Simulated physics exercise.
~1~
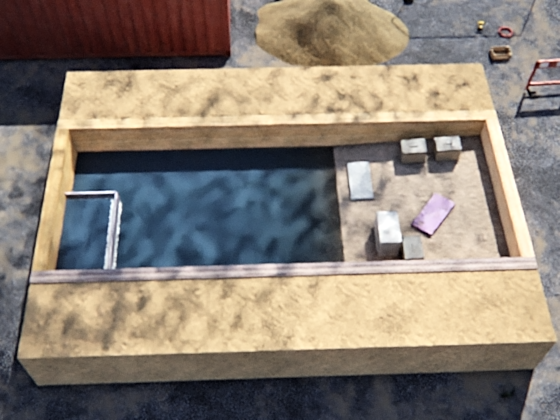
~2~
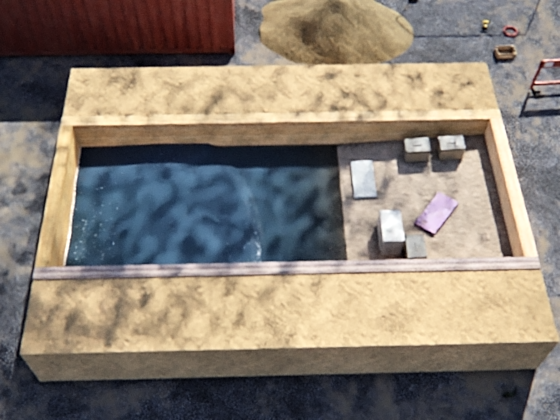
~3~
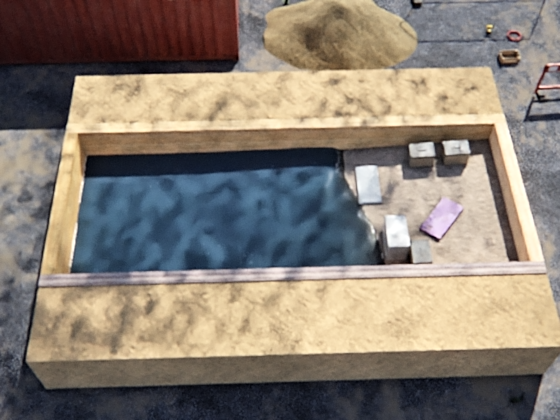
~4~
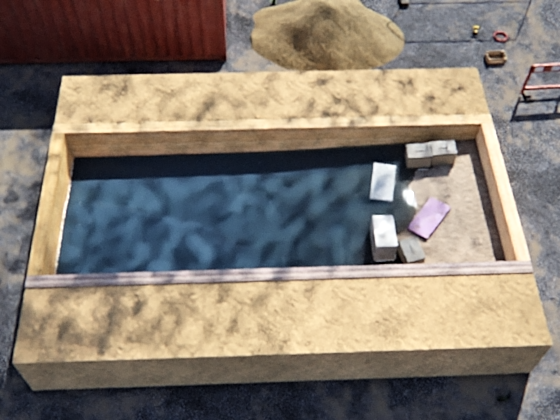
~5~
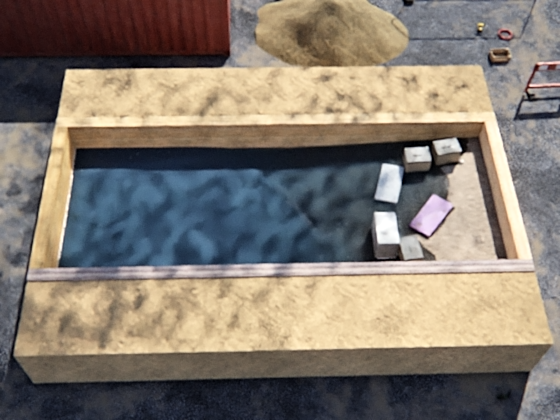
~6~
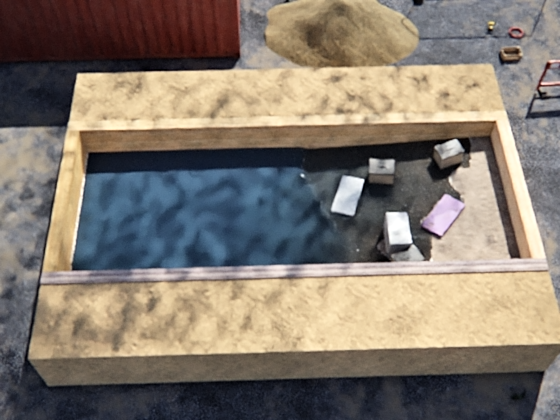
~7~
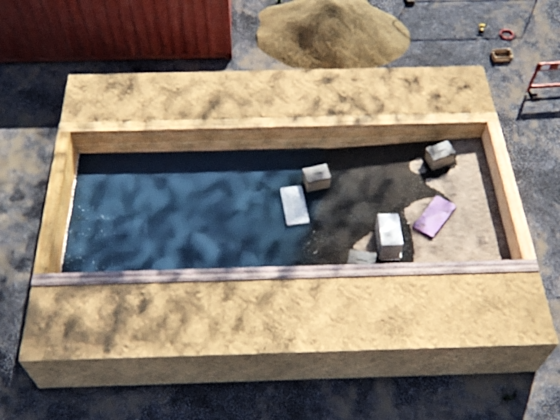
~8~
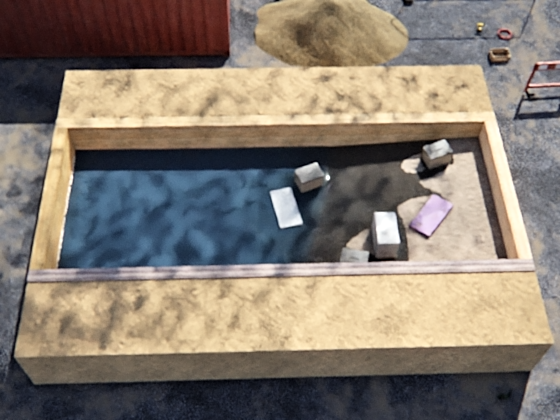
Water surging rightward up a sandy slope between pale walls, then drawing back left with pale floating blocks, the purple slab staying put.
